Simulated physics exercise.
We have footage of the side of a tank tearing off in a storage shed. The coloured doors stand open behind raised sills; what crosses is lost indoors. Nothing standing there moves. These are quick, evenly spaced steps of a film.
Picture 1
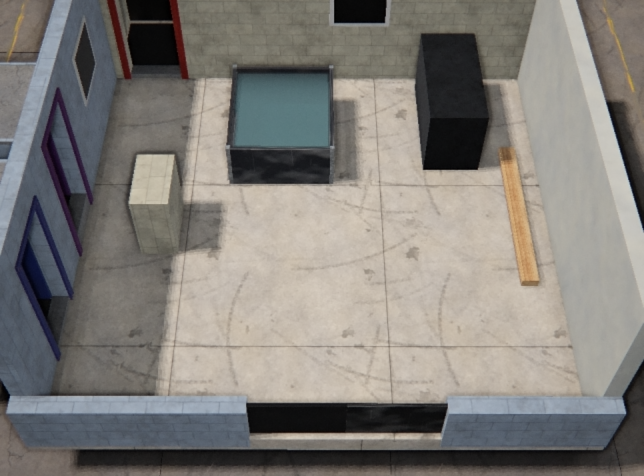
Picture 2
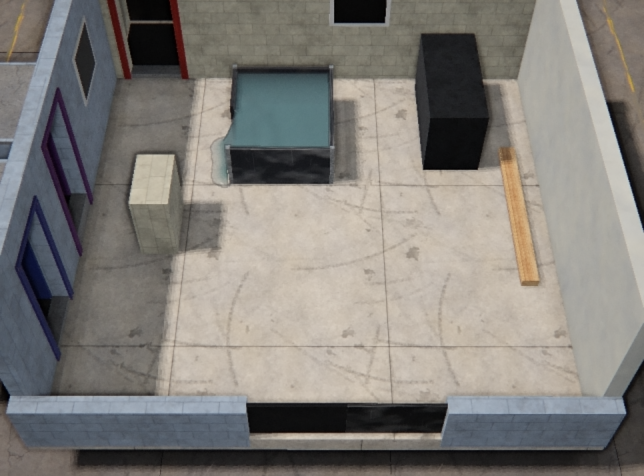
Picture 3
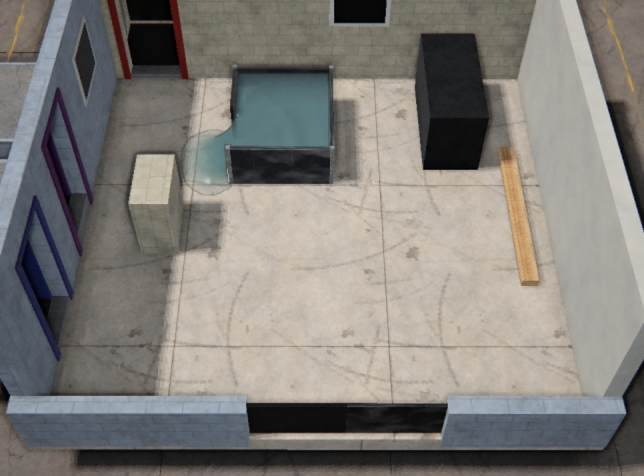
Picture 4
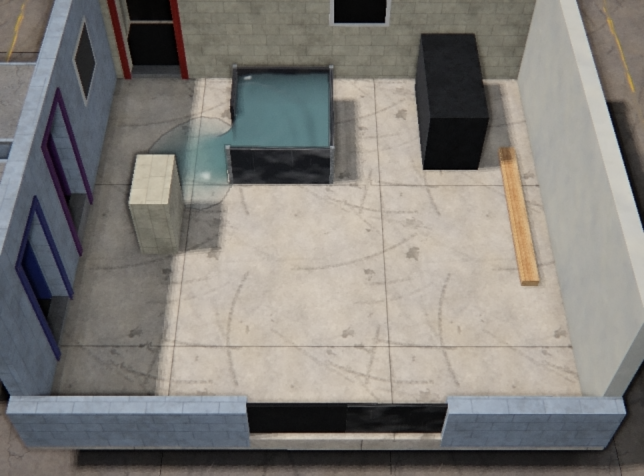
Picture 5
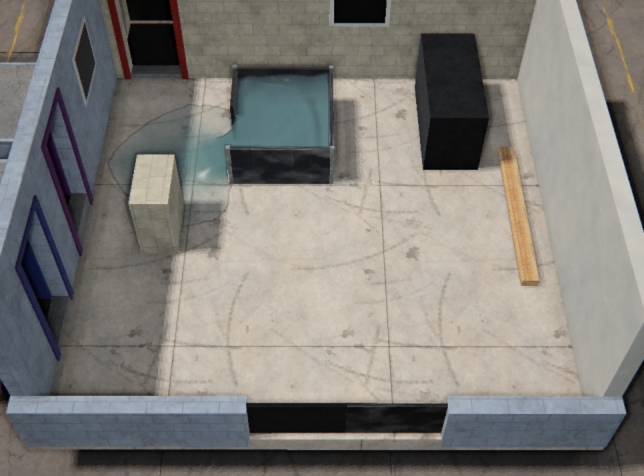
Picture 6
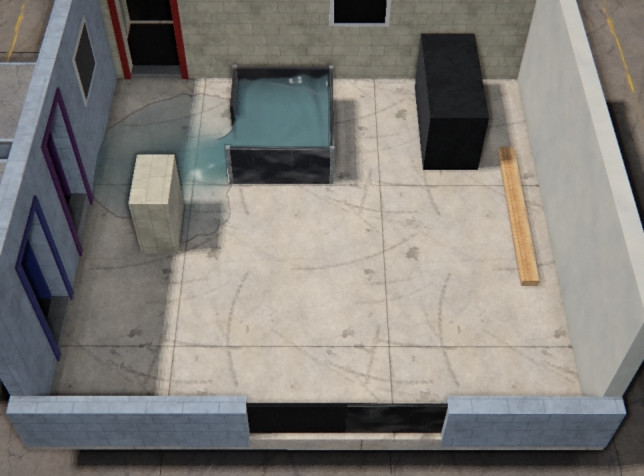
Water pours from the torn left side of an open tank and spreads left across the floor.
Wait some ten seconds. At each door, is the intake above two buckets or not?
Result: The purple door will not count as flooded; the blue door will not count as flooded; the red door will count as flooded.
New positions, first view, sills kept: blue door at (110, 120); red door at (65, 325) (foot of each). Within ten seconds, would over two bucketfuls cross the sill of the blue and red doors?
Result - blue: Goes past the limit; red: Remains beneath it.
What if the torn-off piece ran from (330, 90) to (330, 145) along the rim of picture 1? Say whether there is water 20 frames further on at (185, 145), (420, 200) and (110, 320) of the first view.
Bone-dry, submerged, bone-dry.
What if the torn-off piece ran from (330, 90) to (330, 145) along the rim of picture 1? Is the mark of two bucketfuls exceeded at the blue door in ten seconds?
I reckon blue door sits short of it.
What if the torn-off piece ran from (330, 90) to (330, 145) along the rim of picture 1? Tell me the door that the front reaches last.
I'd go with the one in blue.
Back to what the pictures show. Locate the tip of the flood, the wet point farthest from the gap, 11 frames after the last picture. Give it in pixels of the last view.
Roughly at (49, 409).
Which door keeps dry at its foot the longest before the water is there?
Result: The blue door.
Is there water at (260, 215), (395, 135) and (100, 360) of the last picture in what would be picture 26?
First spot not wet, second not wet, third soaked.
A moment on, water covers 15 % of the floor; the purple door wet at the sill, nothing in, the blue door not reached, the red door wet at the sill, nothing in.
Next, water covers 25 % of the floor; the purple door under two buckets in, the blue door wet at the sill, nothing in, the red door under two buckets in.
Then, water covers 35 % of the floor; the purple door under two buckets in, the blue door wet at the sill, nothing in, the red door far over two buckets in.
Later, water covers 60 % of the floor; the purple door under two buckets in, the blue door wet at the sill, nothing in, the red door far over two buckets in.
In the end, water covers 90 % of the floor; the purple door under two buckets in, the blue door wet at the sill, nothing in, the red door far over two buckets in.
